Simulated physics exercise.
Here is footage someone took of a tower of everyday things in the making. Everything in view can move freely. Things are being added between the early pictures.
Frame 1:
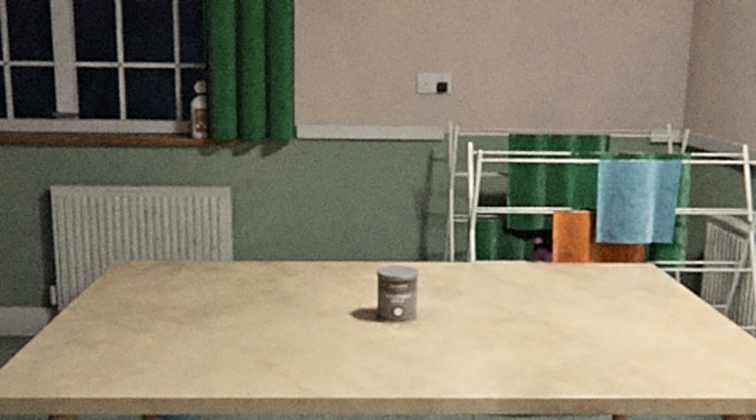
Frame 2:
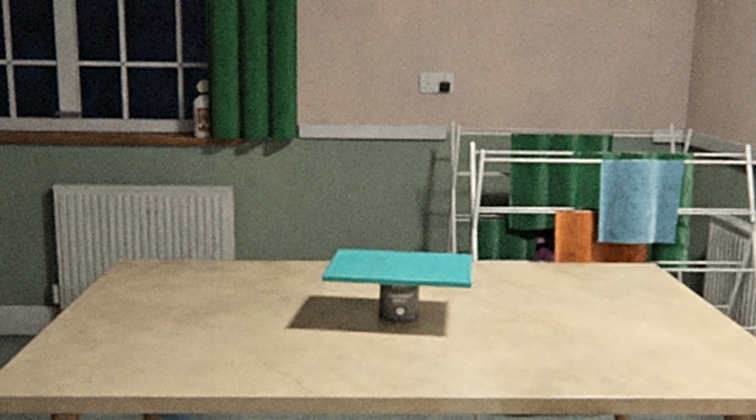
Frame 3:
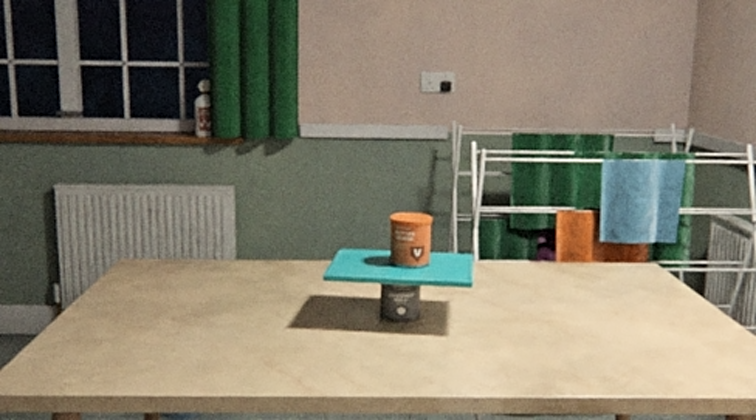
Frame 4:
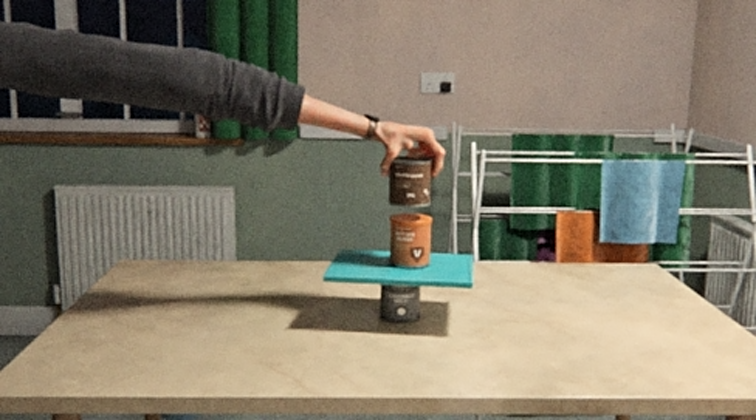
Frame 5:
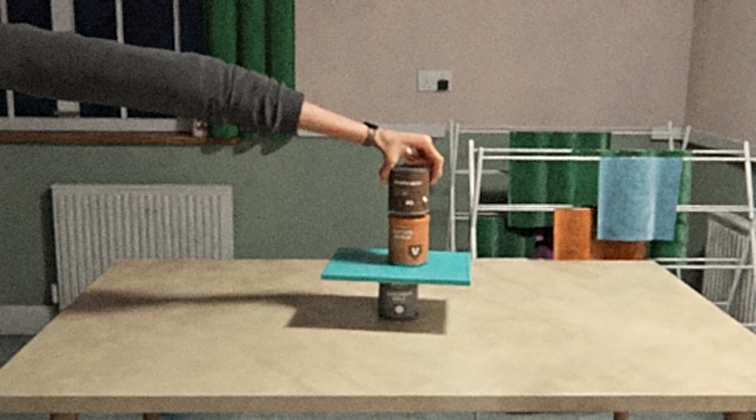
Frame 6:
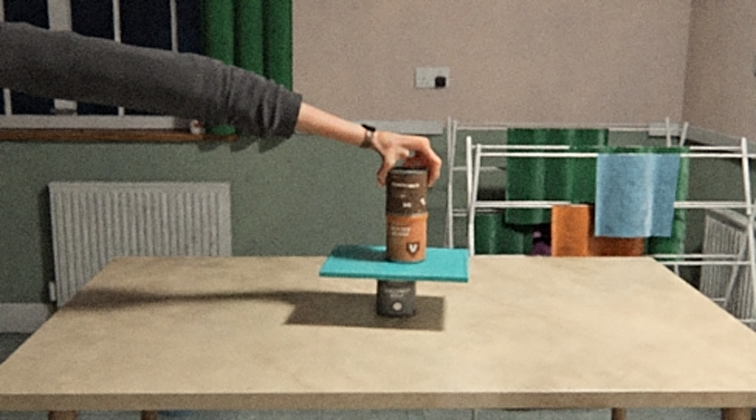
On a pale tabletop, a turquoise tray and orange tin appear above a grey pot, and a hand lowers a brown pot on top.
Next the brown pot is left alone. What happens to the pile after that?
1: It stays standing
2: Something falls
It stays standing.
Then, 0.70 s past the last view, nothing moves.
Then, 1.90 s past the last view, brown pot resting near (406, 191).
Finally, all 4 still in place. Final places as the last picture's camera would see them, brown pot near (407, 191). The pile keeps its balance.
